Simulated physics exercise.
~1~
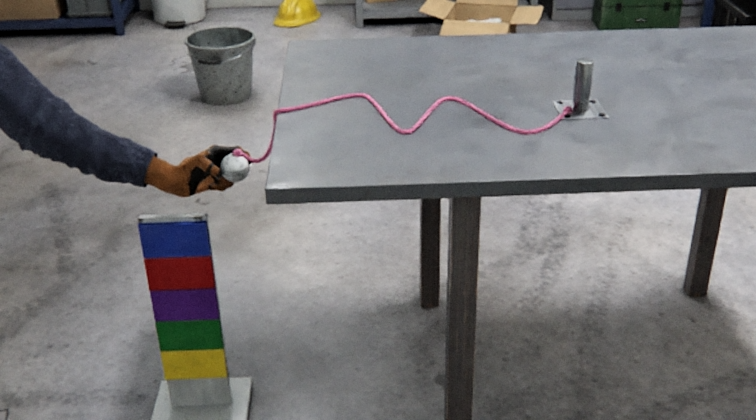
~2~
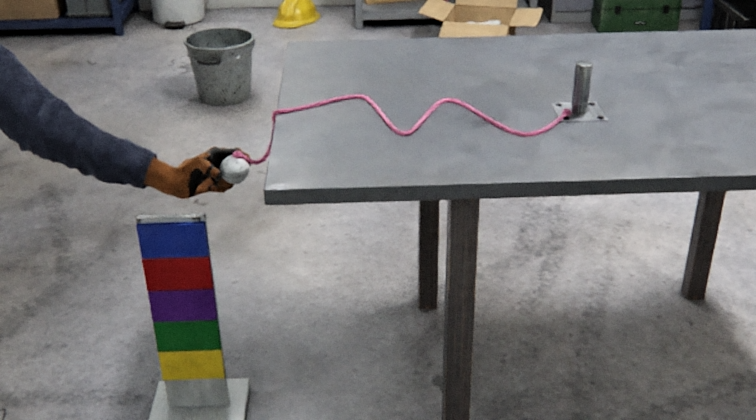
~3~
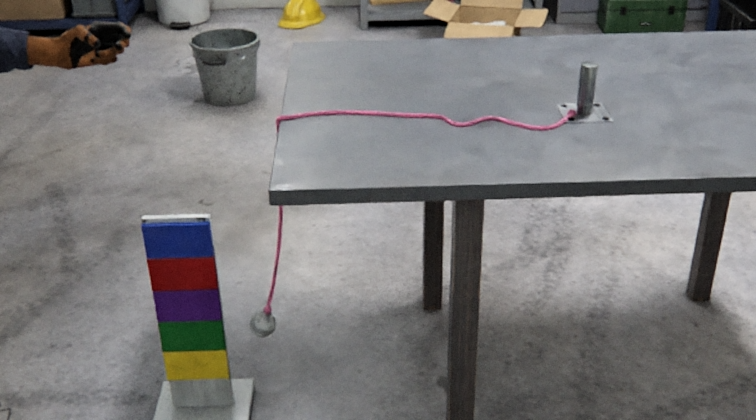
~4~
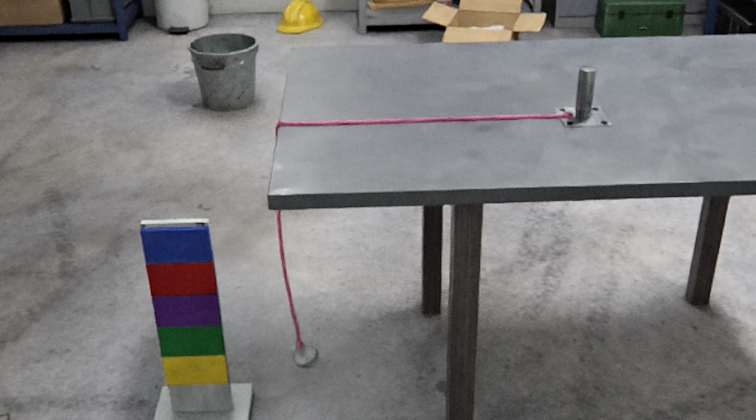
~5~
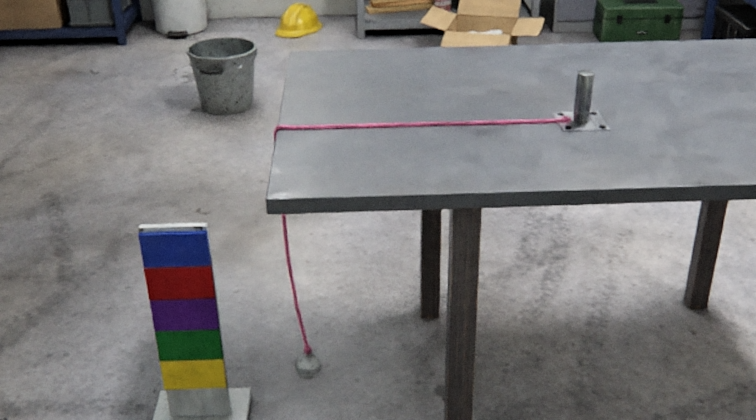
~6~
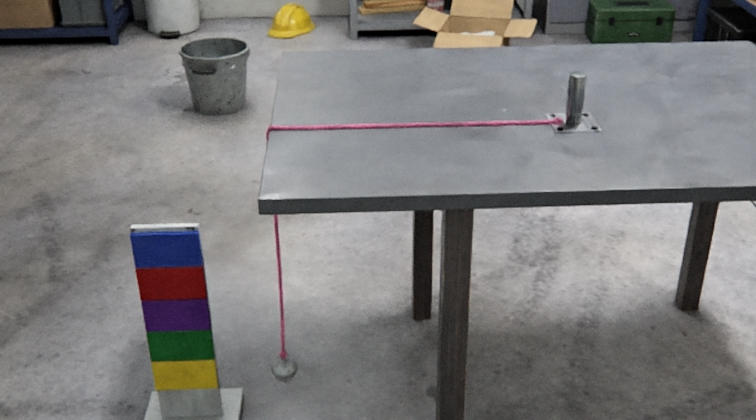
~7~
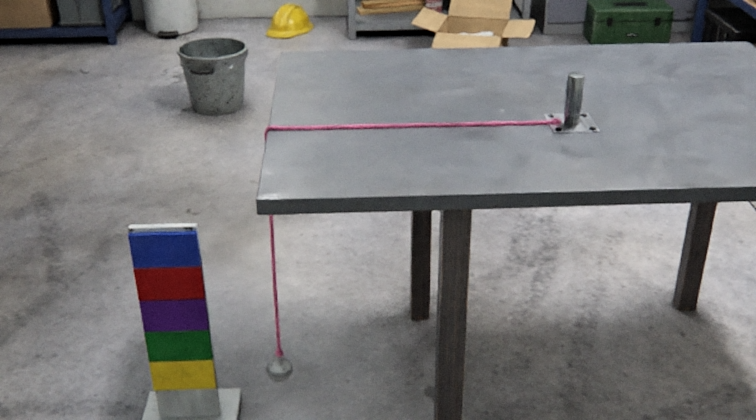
In this clip, a gloved hand holds a white ball on a slack pink cord at a workbench's edge beside a five-coloured board, then lets go and withdraws; the ball drops, the cord straightens, and the ball sways slightly, ending hanging level with yellow.
